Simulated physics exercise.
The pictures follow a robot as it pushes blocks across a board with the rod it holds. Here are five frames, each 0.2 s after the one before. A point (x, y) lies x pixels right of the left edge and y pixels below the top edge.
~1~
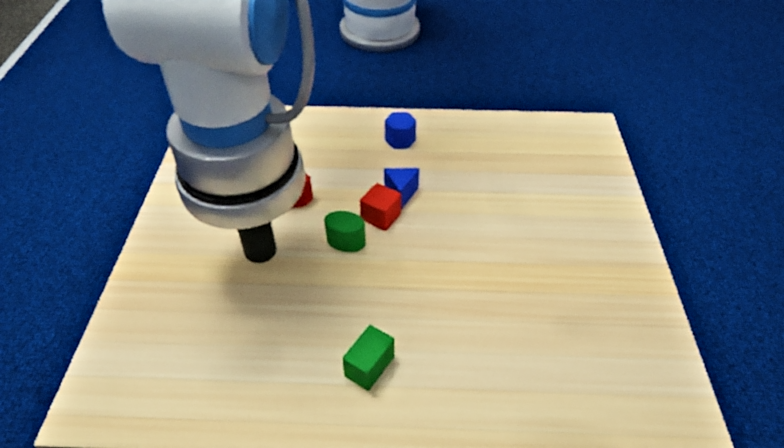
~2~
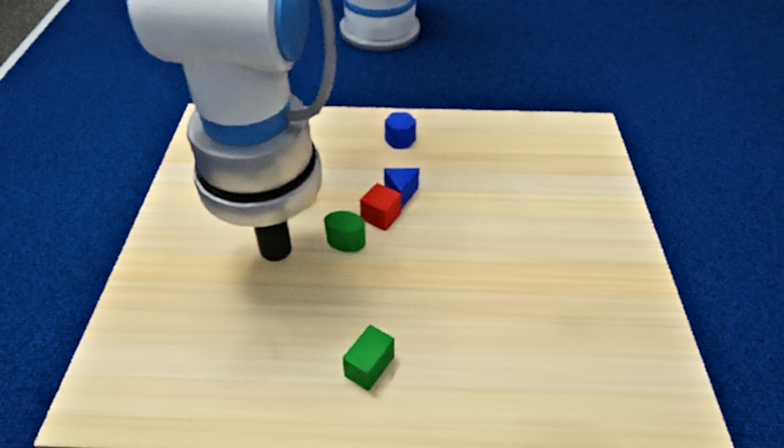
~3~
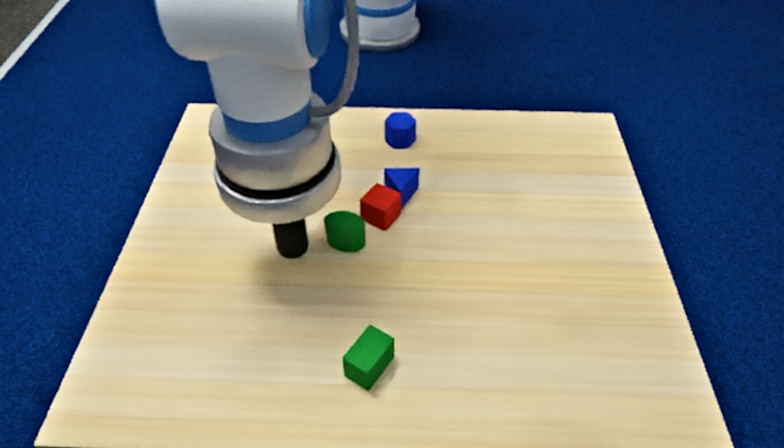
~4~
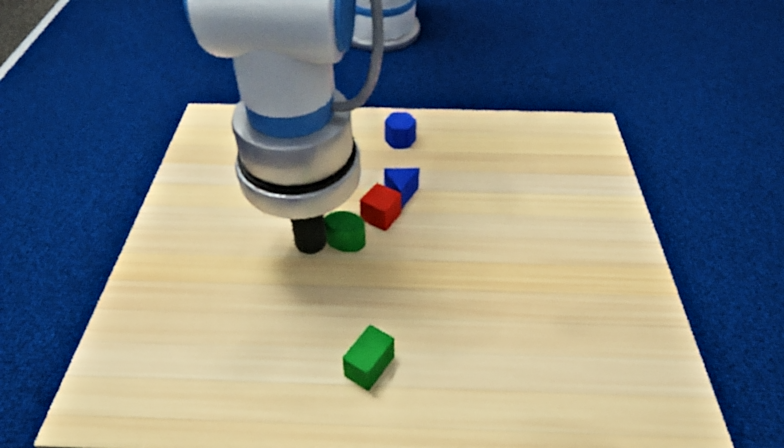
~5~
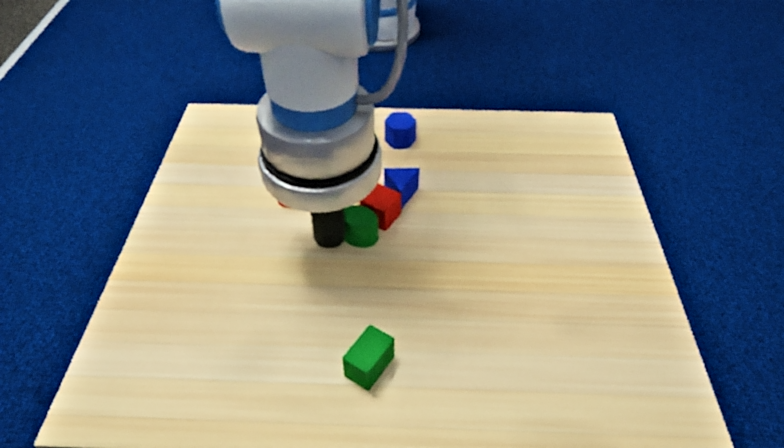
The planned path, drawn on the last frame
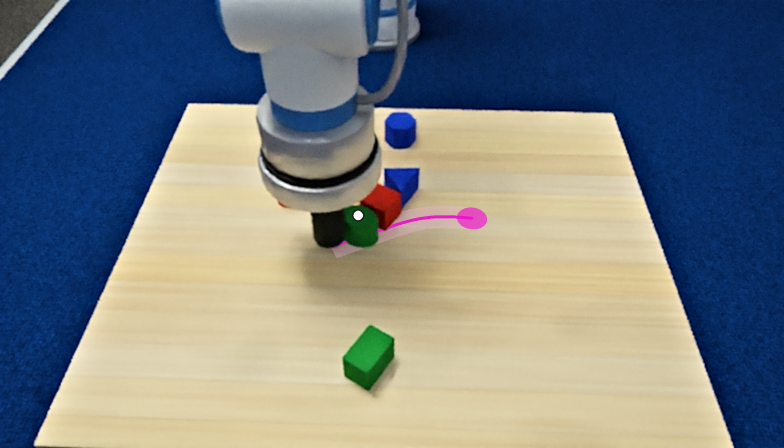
In the video, a robot arm with a black rod moves right across a wooden board toward a green oval block, then nudges it slightly right toward a red block, while the other visible blocks stay still.
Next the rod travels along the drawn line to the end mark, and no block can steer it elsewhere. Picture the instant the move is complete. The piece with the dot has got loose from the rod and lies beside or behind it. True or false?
That statement is not accurate.
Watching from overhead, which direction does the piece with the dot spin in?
Spin direction: Clockwise.
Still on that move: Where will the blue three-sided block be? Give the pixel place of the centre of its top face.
Its top middle will sit at (420, 159).
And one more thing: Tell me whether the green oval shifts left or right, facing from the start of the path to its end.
The answer is right: Facing from the path's start to its end, that's where the green oval shifts.
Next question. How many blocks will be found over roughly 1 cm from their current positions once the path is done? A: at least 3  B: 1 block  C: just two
(A)
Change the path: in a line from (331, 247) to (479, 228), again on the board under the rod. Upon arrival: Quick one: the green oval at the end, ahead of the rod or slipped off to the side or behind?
The rod no longer has it in front.
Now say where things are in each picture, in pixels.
In the first frame, rod's lower end at (261, 252); red oval hidden; green oval at (344, 221); red four-sided block at (381, 196); blue three-sided block at (401, 175).
In the second frame, rod at (276, 251); blocks still.
In the third frame, rod at (293, 248); blocks still.
In the fourth frame, rod at (311, 243); blocks still.
In the fifth frame, rod at (330, 238); red oval hidden; green oval at (358, 215); red four-sided block at (381, 196); blue three-sided block at (401, 175).
Drawn move, from (331, 247) over (378, 231) and (423, 218) to (472, 218); the dot is on the green oval.
On the path given first. One third of the way, rod at (378, 222); green oval at (407, 203), turned 15° clockwise; red four-sided block at (421, 182), turned 25° anticlockwise; blue three-sided block at (416, 164), turned 55° anticlockwise.
Two thirds of the way, rod at (424, 209); green oval at (455, 198), turned 55° clockwise; red four-sided block at (452, 173), turned 105° anticlockwise; blue three-sided block at (420, 159), turned 85° anticlockwise.
At the end, rod at (473, 209); red oval still; green oval at (505, 200), turned 65° clockwise; red four-sided block at (454, 173), turned 115° anticlockwise; blue three-sided block at (420, 159), turned 85° anticlockwise.
